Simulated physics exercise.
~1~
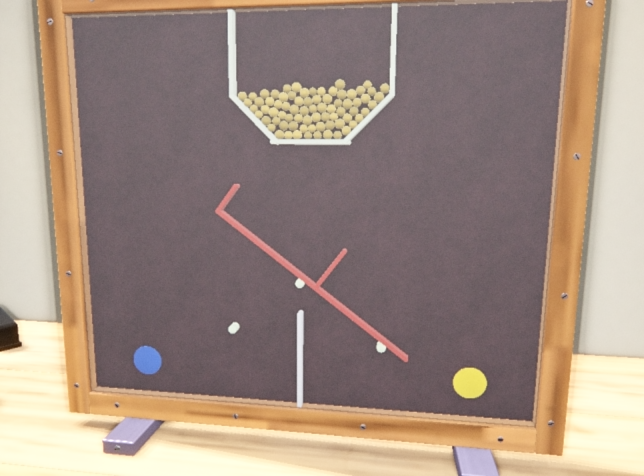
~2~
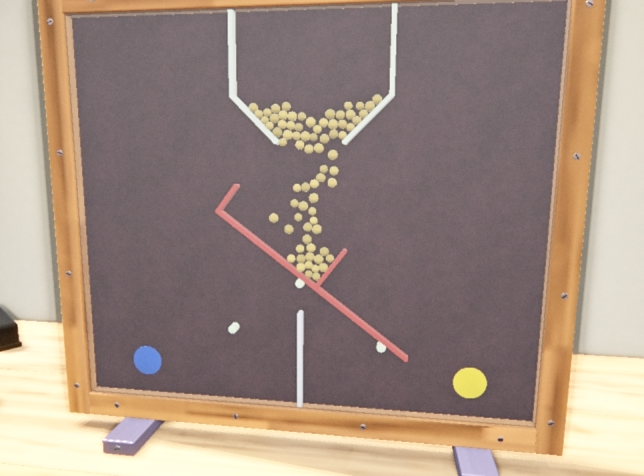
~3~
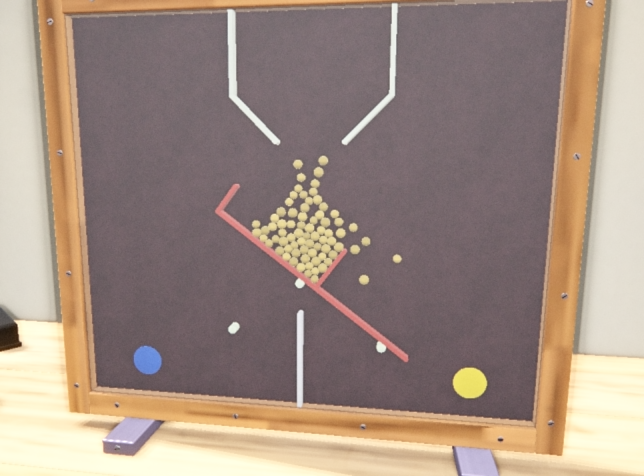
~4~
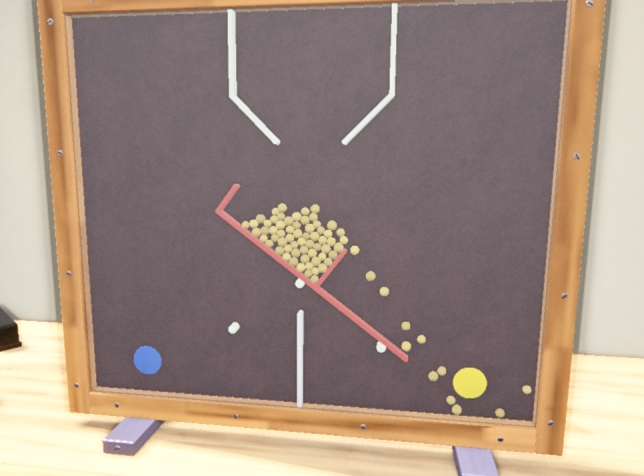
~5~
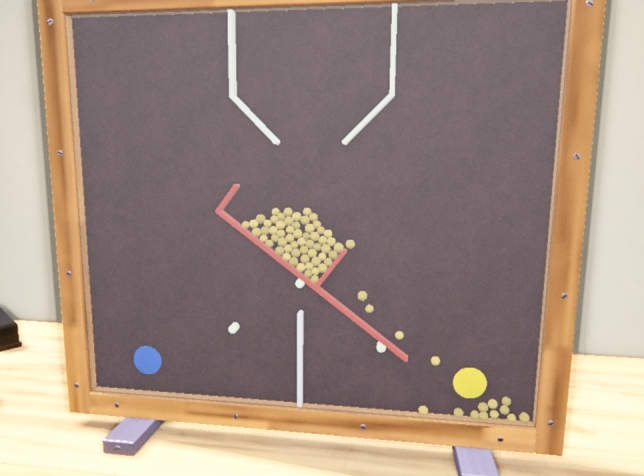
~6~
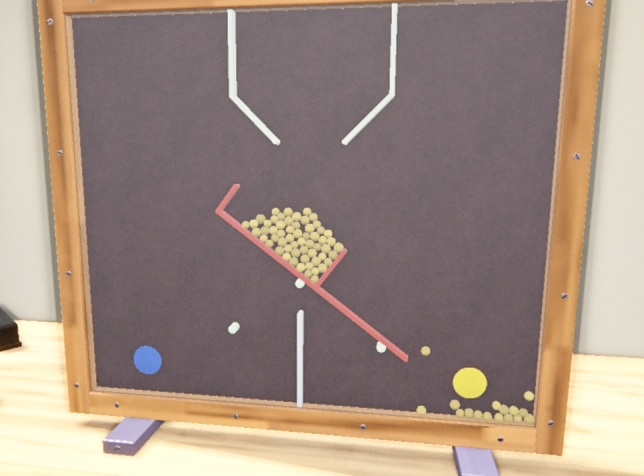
Wooden-framed dark panel with small tan beads dropping from a hopper onto a sloping red tray, most staying, some spilling beside the yellow sticker.
